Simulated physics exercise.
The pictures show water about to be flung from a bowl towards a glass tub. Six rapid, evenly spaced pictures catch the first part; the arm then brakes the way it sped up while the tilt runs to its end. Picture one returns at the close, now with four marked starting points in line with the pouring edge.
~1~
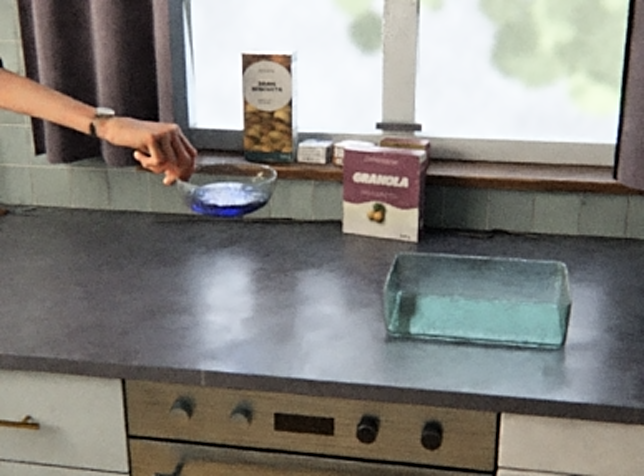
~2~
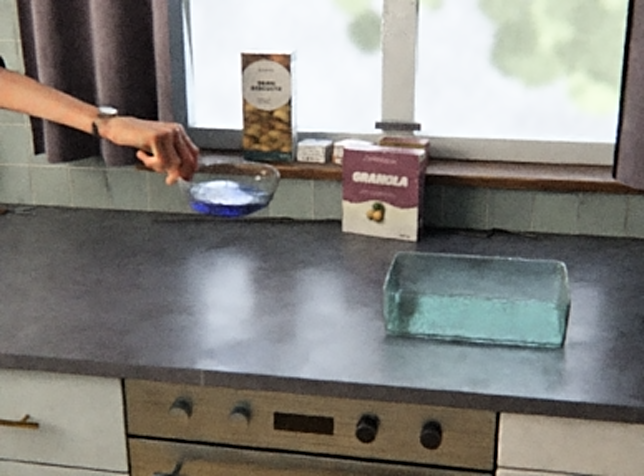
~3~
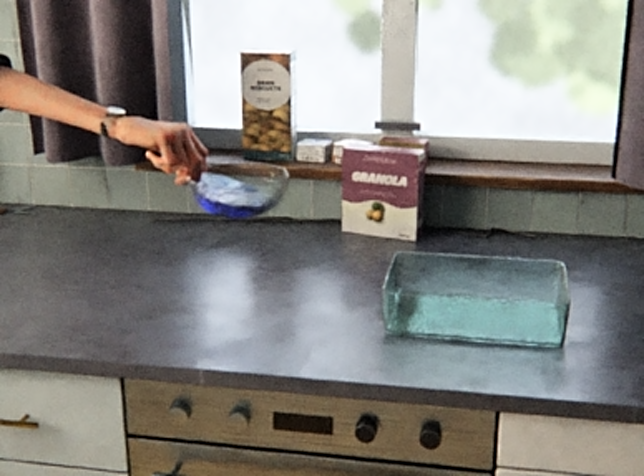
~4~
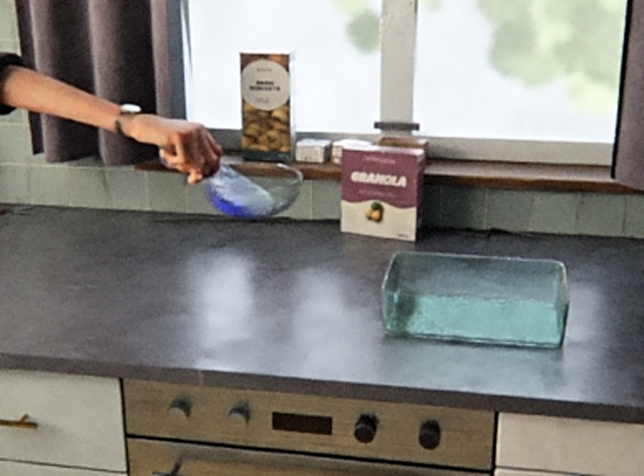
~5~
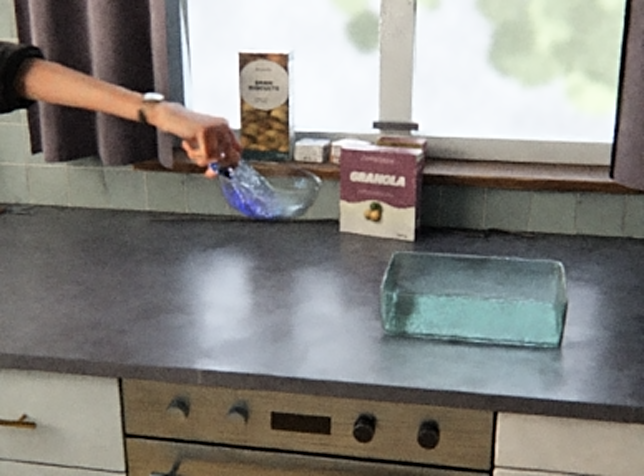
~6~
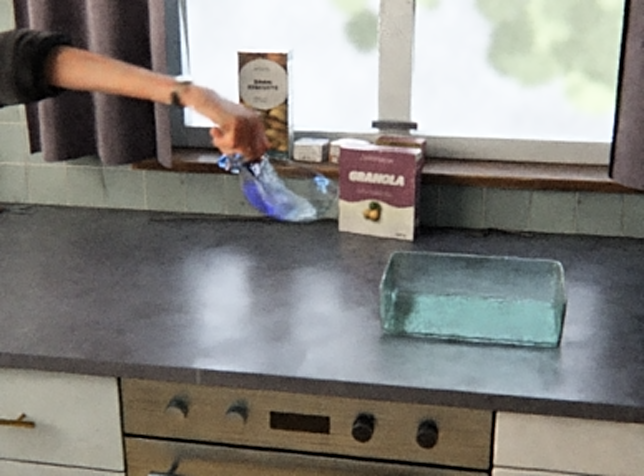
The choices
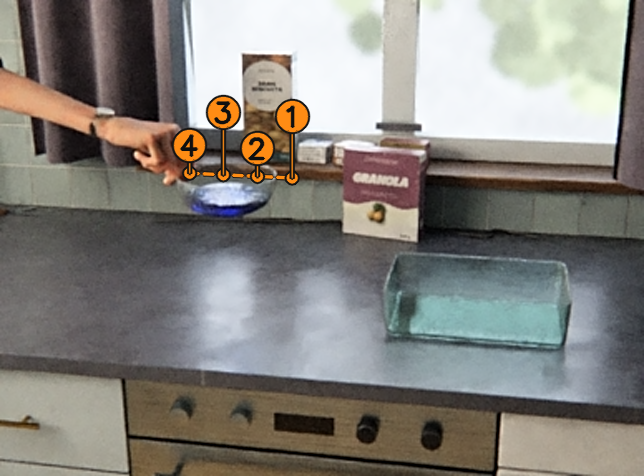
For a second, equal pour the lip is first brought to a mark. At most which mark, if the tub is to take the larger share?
1 will do.
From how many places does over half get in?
One.
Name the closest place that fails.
That is place 2.
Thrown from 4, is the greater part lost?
Yes, it does.
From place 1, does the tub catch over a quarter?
Yes, clearly.
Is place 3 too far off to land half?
Yes.
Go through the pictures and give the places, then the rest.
Upright, lip at (273, 177); tub from (385, 333) to (566, 346); nothing has left yet.
Upright, lip at (276, 176); nothing has left yet.
Upright, lip at (285, 176); nothing has left yet.
Upright, lip at (299, 179); water is over the rim, down to (214, 172).
Tipped about 8°, lip at (317, 185); water is over the rim, down to (237, 169).
Tipped about 20°, lip at (336, 195); water is over the rim, down to (241, 166).
On the marked copy, 1 at (292, 178); 2 at (257, 176); 3 at (223, 174); 4 at (189, 173).
For place 1, about 66 % lands in the tub, 25 % falls short and 9 % goes beside or beyond.
For place 2, about 25 % lands in the tub, 71 % falls short and 4 % goes beside or beyond.
For place 3, about 4 % lands in the tub, 92 % falls short and 3 % goes beside or beyond.
For place 4, about 1 % lands in the tub, 97 % falls short.
